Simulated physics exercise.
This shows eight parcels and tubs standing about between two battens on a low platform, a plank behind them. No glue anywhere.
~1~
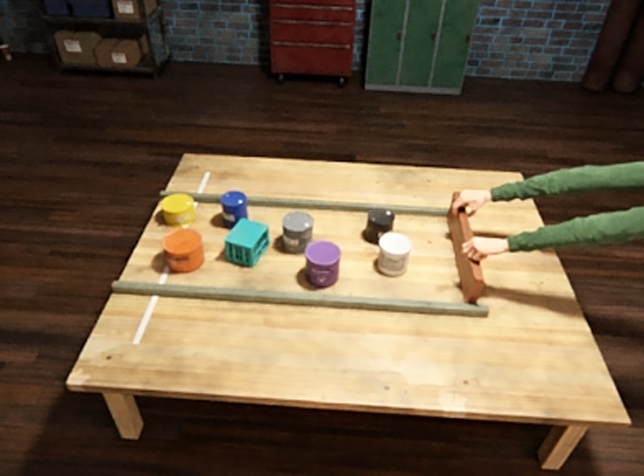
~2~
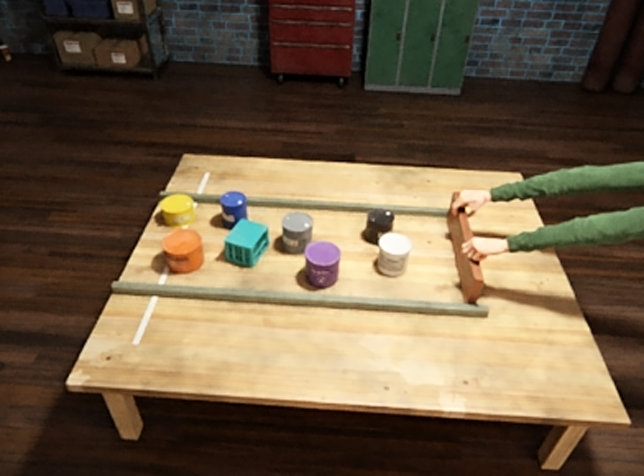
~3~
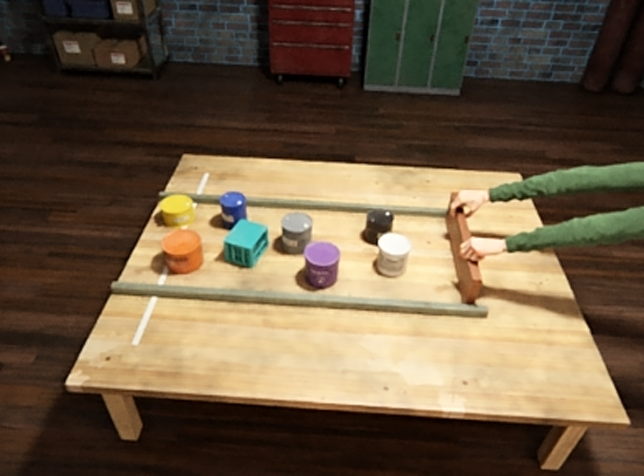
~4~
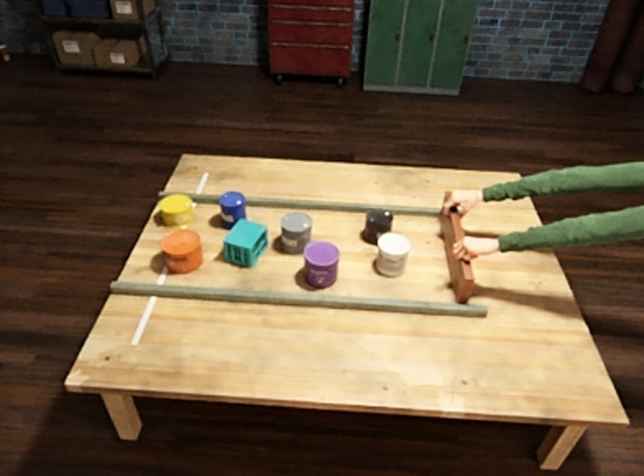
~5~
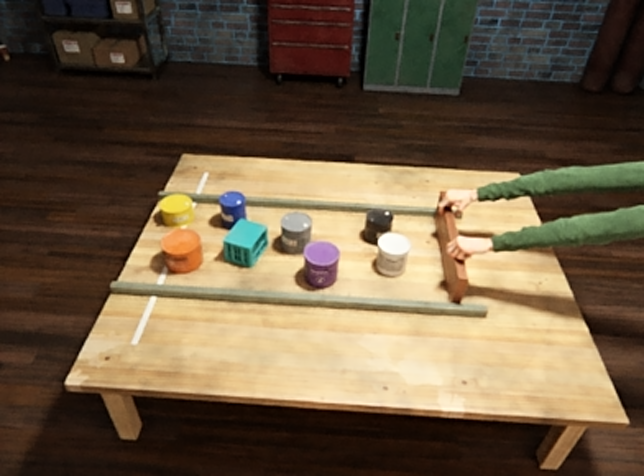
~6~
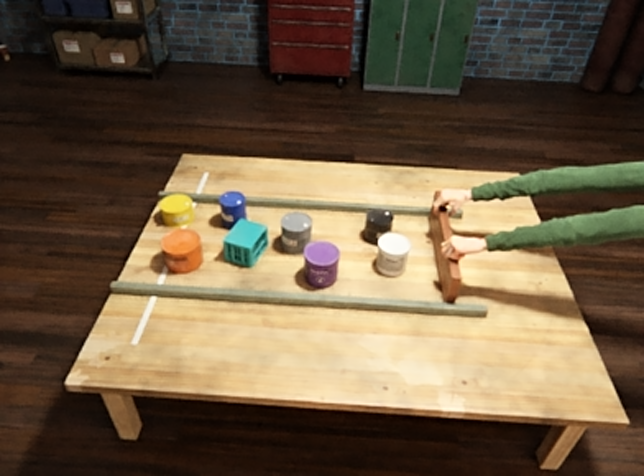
The clip opens on eight colourful tubs and containers standing between two battens on a wooden platform, with two green-sleeved hands holding a brown plank at the right. The hands then slide the plank a short way left along the battens, while the containers stay where they are.
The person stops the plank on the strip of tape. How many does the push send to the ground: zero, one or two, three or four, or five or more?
Outcome: The number that fall off is three or four.
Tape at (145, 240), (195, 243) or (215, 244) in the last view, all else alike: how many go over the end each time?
Down on the ground: 8, 2 and 0.
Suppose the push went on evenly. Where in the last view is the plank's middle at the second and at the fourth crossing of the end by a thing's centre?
Its middle is around (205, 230) and later (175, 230).
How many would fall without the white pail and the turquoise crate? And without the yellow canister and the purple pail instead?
2 in the first case, 2 in the second.
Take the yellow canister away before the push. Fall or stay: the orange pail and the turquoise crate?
The orange pail falls, the turquoise crate is lost.
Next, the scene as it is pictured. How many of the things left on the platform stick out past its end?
It comes to 2.
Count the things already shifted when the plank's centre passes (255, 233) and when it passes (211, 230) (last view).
First 7, then 8.
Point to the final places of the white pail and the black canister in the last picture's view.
The white pail stops around (156, 241); the black canister around (172, 209).
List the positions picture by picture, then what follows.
Yellow canister (179, 210); orange pail (184, 251); blue canister (235, 210); plank (463, 245); tape (179, 242), in the first frame.
Orange pail (184, 251); purple pail (322, 265), in the second frame.
Blue canister (234, 211); white pail (393, 255), in the third frame.
Yellow canister (177, 211); grey canister (296, 233), in the fourth frame.
Orange pail (183, 251); plank (449, 245), in the fifth frame.
Yellow canister (178, 211); orange pail (183, 251); blue canister (234, 211); plank (444, 244); tape (177, 242), in the sixth frame.
Early on, none off yet; yellow canister at rest near (178, 211); orange pail at rest near (183, 251); blue canister at rest near (234, 211).
A while later, none off yet; yellow canister at rest near (178, 211); orange pail travelled a little near (173, 255); blue canister moving near (232, 210).
Finally, the number that fall off is three or four; lost, turquoise crate, orange pail and yellow canister.
